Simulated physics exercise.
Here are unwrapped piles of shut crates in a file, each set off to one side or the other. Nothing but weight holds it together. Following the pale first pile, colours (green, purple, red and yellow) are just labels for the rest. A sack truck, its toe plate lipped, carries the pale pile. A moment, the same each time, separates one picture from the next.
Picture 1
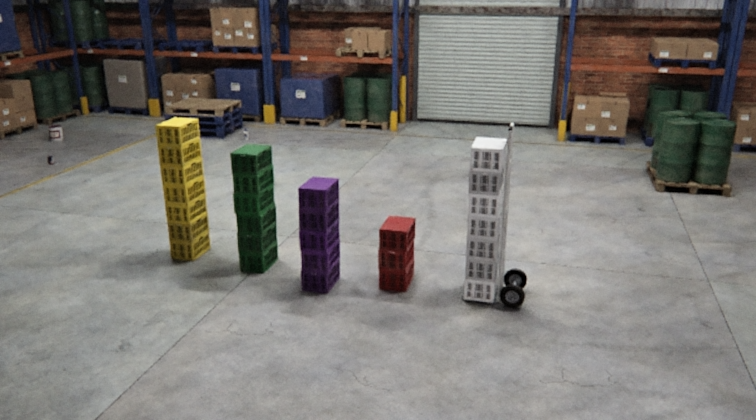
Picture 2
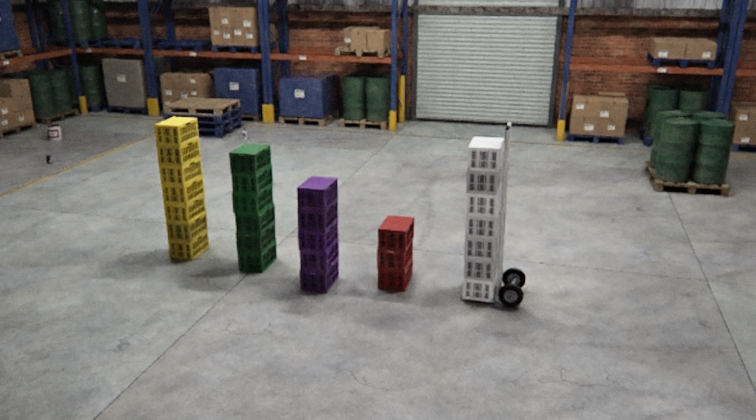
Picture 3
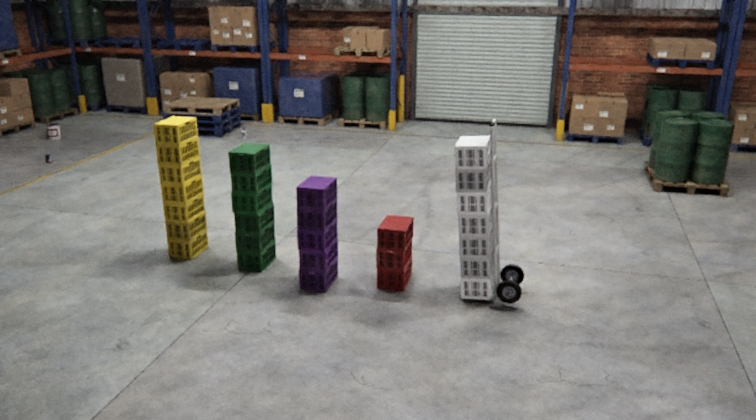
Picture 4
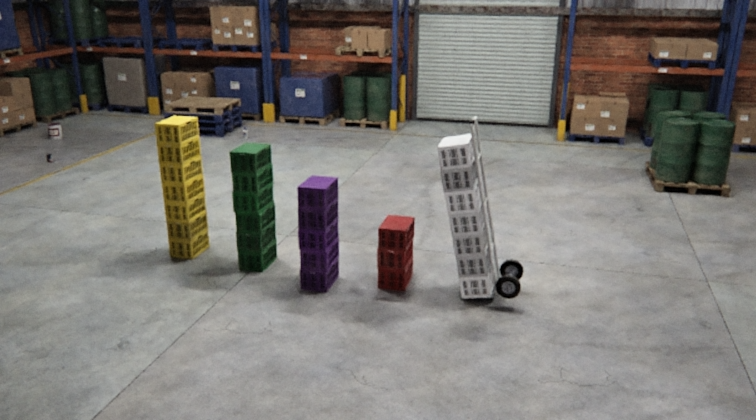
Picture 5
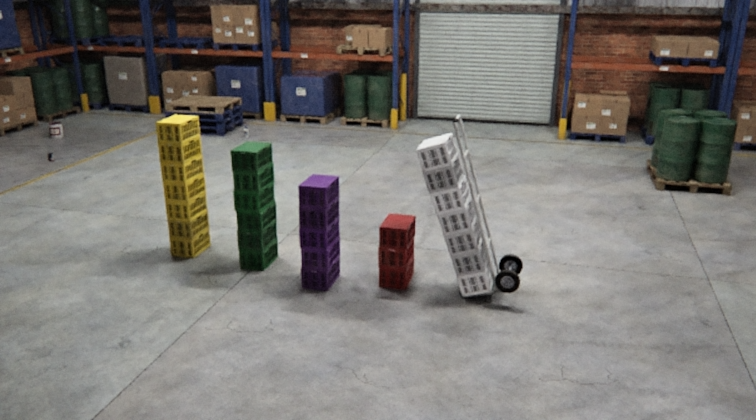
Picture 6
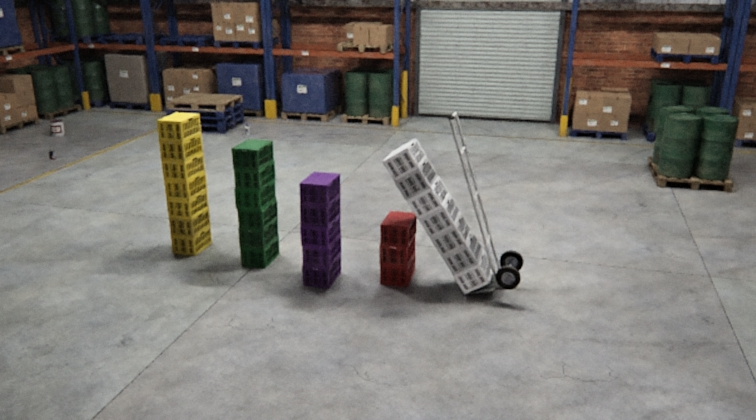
A tall white stack of crates on a hand truck leaned slowly to the left, then further, pulling away from the upright frame at the top, while the red, purple, green and yellow stacks stayed put.
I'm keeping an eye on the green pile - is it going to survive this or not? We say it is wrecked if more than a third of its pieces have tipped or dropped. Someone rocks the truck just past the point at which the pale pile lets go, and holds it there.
I'd say it will make it.
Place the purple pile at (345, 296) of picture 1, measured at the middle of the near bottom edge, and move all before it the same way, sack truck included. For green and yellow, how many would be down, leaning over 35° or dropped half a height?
Tally of pieces down: Green = 0, yellow = 0.
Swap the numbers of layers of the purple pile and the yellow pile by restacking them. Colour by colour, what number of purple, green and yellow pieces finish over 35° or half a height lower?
Colour by colour: Purple 0; green 0; yellow 0.
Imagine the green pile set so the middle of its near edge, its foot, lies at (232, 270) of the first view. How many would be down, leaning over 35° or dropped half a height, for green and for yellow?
Tally - green 0; yellow 0.
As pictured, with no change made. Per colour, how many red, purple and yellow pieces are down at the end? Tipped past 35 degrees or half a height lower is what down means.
Tally - red: 0; purple: 0; yellow: 0.
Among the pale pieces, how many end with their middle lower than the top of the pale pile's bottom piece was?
It comes to 3.
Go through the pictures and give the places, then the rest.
In the first frame (each place is the centre of the face we see best), truck frame (508, 167) level; top green crate (244, 165); top red crate (393, 241); the others all in place.
The second frame shows truck frame (505, 166) rocked barely; top green crate (242, 164).
The third frame shows truck frame (493, 163) rocked barely, top of the pale pile leaning barely; top green crate (242, 163); the others all in place.
The fourth frame shows truck frame (477, 160) rocked a little, top of the pale pile leaning a little; top green crate (243, 163); the others all in place.
The fifth frame shows truck frame (463, 158) rocked clearly, top of the pale pile leaning clearly; top green crate (244, 162); the others all in place.
The sixth frame shows truck frame (460, 155) rocked clearly, top of the pale pile leaning well over; top green crate (245, 159); top yellow crate (170, 131); the others all in place.
Just after the last frame, 7 of the pale pile down; none of the 6 green crates down (0 of 21 in all colours); top green crate unmoved.
A moment on, 7 of the pale pile down; none of the 6 green crates down (0 of 21 in all colours); top green crate unmoved; top purple crate moved a little.
Further on, 7 of the pale pile down; none of the 6 green crates down (0 of 21 in all colours); top green crate unmoved; top red crate tilted barely.
When it is over, 7 of the pale pile down; none of the 6 green crates down (0 of 21 in all colours); top green crate unmoved; top red crate moved half its height. In pixels of the last frame, middles, top green crate near (253, 154), top red crate near (389, 228).
